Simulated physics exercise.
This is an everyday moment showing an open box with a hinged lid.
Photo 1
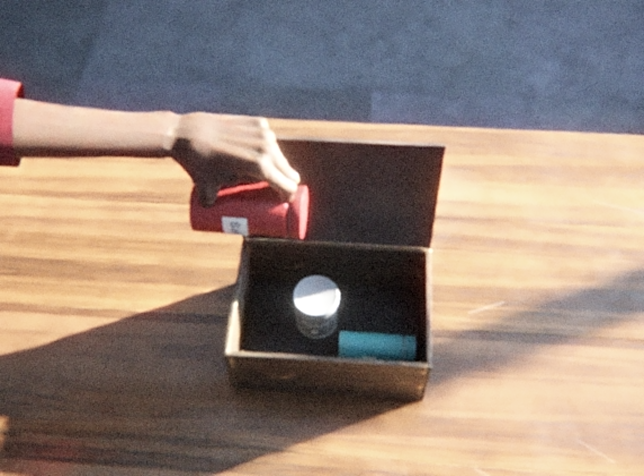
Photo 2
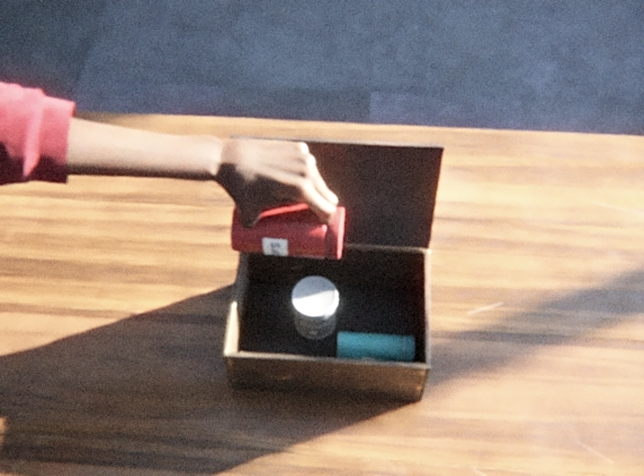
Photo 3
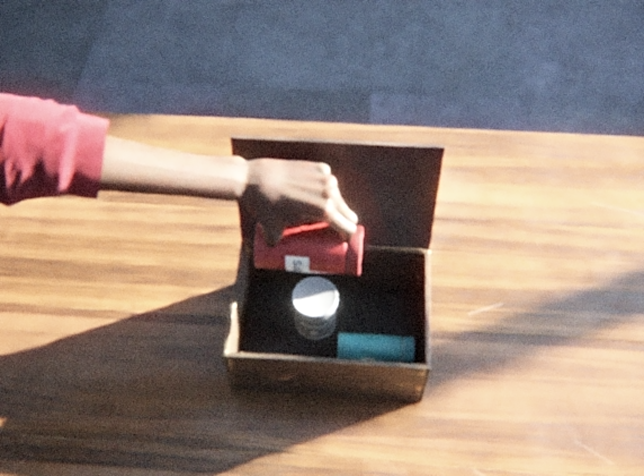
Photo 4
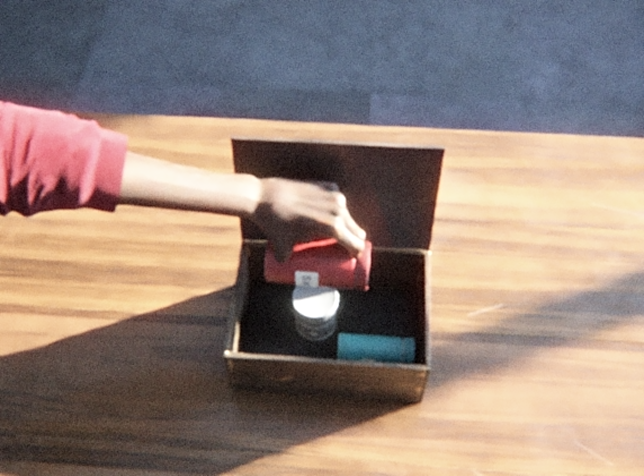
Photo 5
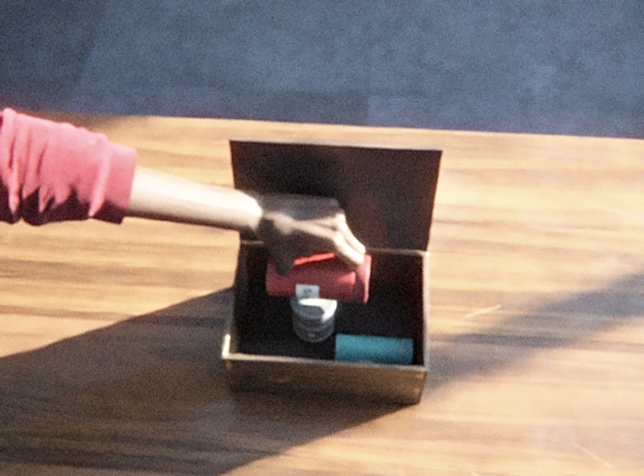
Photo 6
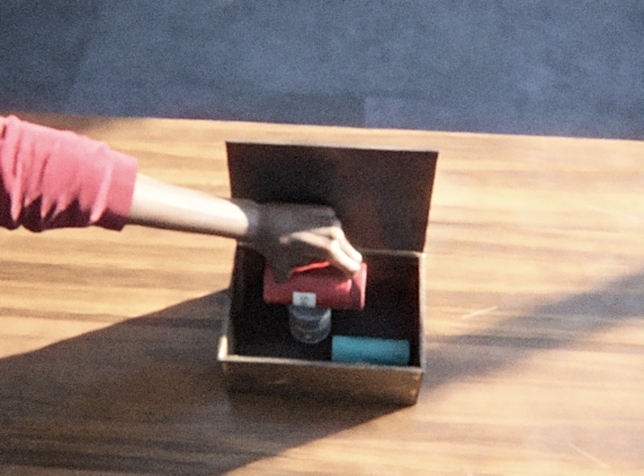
A hand in a red sleeve reached in from the left and lowered a red jar into an open, dark box on a wooden table, where a grey tin and a teal cylinder already sat.
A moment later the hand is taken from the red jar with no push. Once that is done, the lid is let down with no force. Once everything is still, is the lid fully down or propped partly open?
You can see the lid can't settle down properly.
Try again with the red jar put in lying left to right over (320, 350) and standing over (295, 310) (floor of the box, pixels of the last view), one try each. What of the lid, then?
The first attempt leaves the lid fully closed, while the second leaves it partly open.
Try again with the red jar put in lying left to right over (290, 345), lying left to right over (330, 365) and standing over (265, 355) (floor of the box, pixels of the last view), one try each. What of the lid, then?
The first time it goes down completely, the next time it goes down completely, and the last time it is kept open.
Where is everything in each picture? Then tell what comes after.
In the first frame, coming down; red jar (250, 209); grey tin (316, 308).
In the second frame, coming down; red jar (288, 230); grey tin (315, 309).
In the third frame, coming down; red jar (309, 247); grey tin (315, 309).
In the fourth frame, coming down; red jar (318, 262); grey tin (315, 310).
In the fifth frame, coming down; red jar (319, 276); grey tin (313, 311).
In the sixth frame, put in, still held; red jar (315, 283); grey tin (310, 313).
Then, 1.10 s past the last view, lid starting down.
Then, 1.50 s past the last view, lid 66° above the rim.
Then, 1.80 s past the last view, lid 48° above the rim.
Finally, lid 35° above the rim; all 3 still in place. Final places as the last picture's camera would see them, red jar near (315, 283).
